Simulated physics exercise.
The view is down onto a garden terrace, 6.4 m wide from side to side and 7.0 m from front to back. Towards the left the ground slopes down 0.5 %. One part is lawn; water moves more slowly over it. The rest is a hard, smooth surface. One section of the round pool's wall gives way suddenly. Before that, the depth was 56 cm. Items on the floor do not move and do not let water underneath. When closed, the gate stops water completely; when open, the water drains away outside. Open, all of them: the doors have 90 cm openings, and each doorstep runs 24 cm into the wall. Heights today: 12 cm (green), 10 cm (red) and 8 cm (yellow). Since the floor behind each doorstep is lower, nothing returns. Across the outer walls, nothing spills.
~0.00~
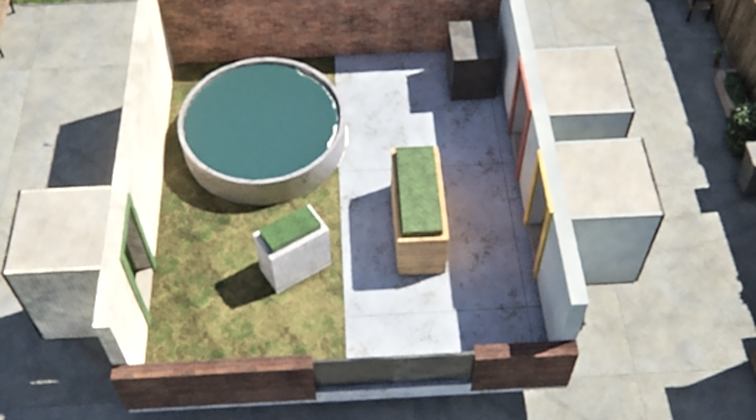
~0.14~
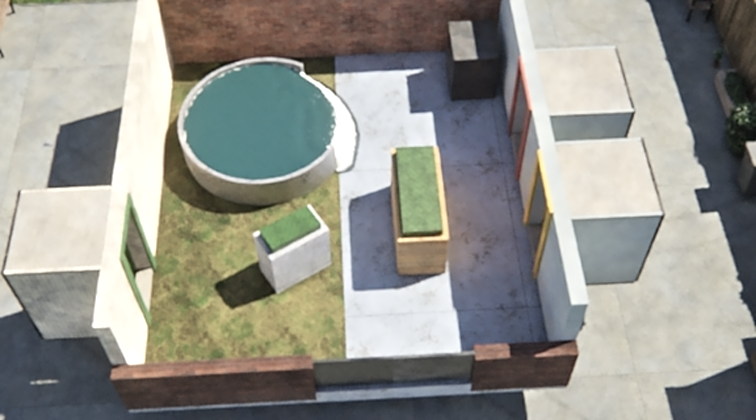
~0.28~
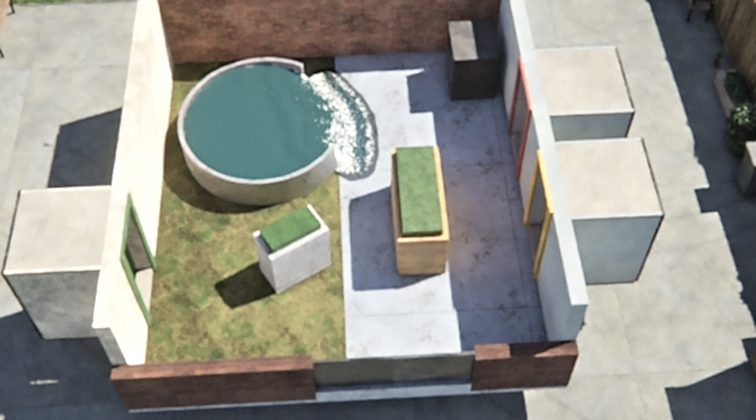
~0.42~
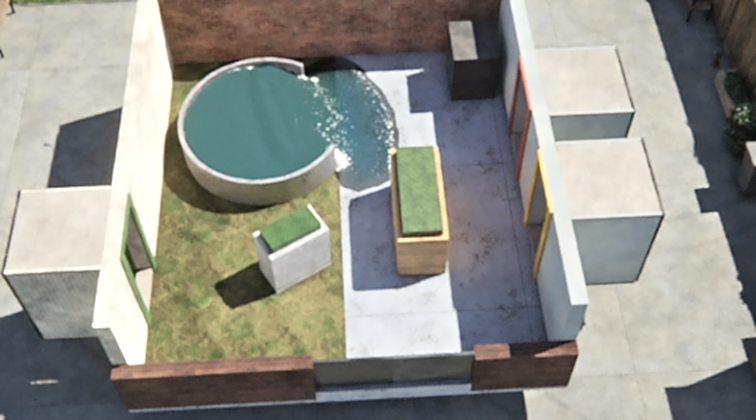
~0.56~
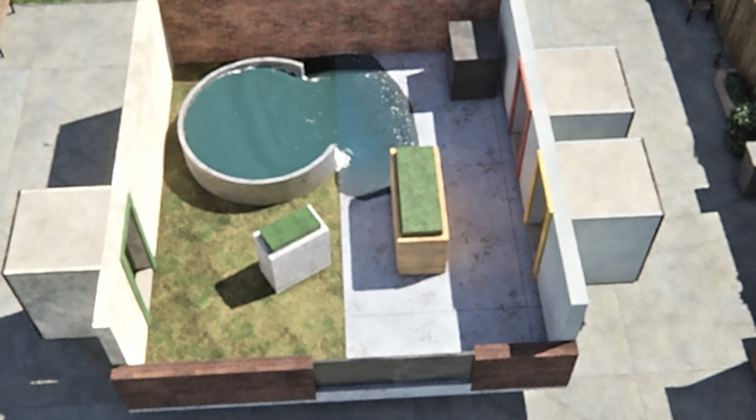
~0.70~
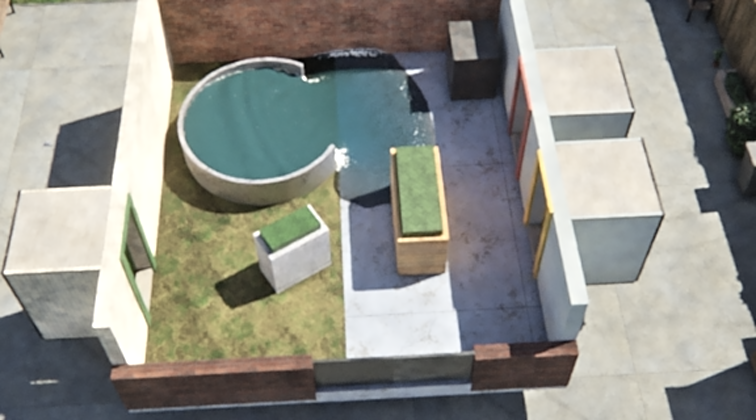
In a walled garden terrace seen from above, a section of the round pool's right side gave way, and water poured through the gap, spreading across the pale paving and around the grass-topped wooden box.
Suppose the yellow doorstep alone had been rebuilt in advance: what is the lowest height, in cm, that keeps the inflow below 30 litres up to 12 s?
About 6.5 cm.
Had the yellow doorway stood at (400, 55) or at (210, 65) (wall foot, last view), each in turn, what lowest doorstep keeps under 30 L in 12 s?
Roughly 23 and 7.5 cm.
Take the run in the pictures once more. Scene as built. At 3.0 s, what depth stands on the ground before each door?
Lab note, cm: Green 0; red 28; yellow 6.
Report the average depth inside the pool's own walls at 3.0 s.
Around 23 cm on average.
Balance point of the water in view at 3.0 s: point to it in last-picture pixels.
The water is centred near (361, 124).
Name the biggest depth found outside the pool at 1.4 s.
About 24 cm at most.
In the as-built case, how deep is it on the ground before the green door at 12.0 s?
Roughly 10.5 cm deep.
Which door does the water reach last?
Answer: Green.
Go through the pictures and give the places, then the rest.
The first frame shows still water, 56 cm deep, in the round pool at (262, 120); the yellow door at (539, 214) is dry.
In the second frame, the gap is at (339, 114), the front 0.3 m out at (349, 168); the back of the round pool holds 56 cm.
In the third frame, the gap is at (339, 116), the front 0.7 m out at (332, 72); the back of the round pool holds 56 cm.
In the fourth frame, the front is at (347, 63), 1.0 m from the gap at (339, 117); 3.0 m2 of floor is wet, 56 cm left at the back.
In the fifth frame, water pours out at (339, 118) and has run 1.4 m, to (365, 55); about 7 cm deep outside, 56 cm at the back.
In the sixth frame, water pours out at (339, 118) and has run 1.7 m, to (389, 56); about 7 cm deep outside, 56 cm at the back; 2.3 m in a straight line remain to the yellow door at (539, 214).
After 1.4 s water covers 30 % of the floor, deepest (24 cm) near (340, 109); it has not reached the yellow door.
After 3.0 s water covers 40 % of the floor, deepest (48 cm) near (492, 54); 6 cm at the yellow door, 0 litres in over its 8 cm doorstep.
After 12.0 s water covers 100 % of the floor, deepest (12 cm) near (147, 336); 6 cm at the yellow door, 12 litres in over its 8 cm doorstep.
At the yellow door as built, the water arrived by 2.2 s and peaked near 10 cm at 5.8 s.
Run again over the same 12 s with other heights there, 41 litres in over 5.5 cm, 16 litres over 7.5 cm. The limit of 30 litres is kept from about 6.5 cm up.
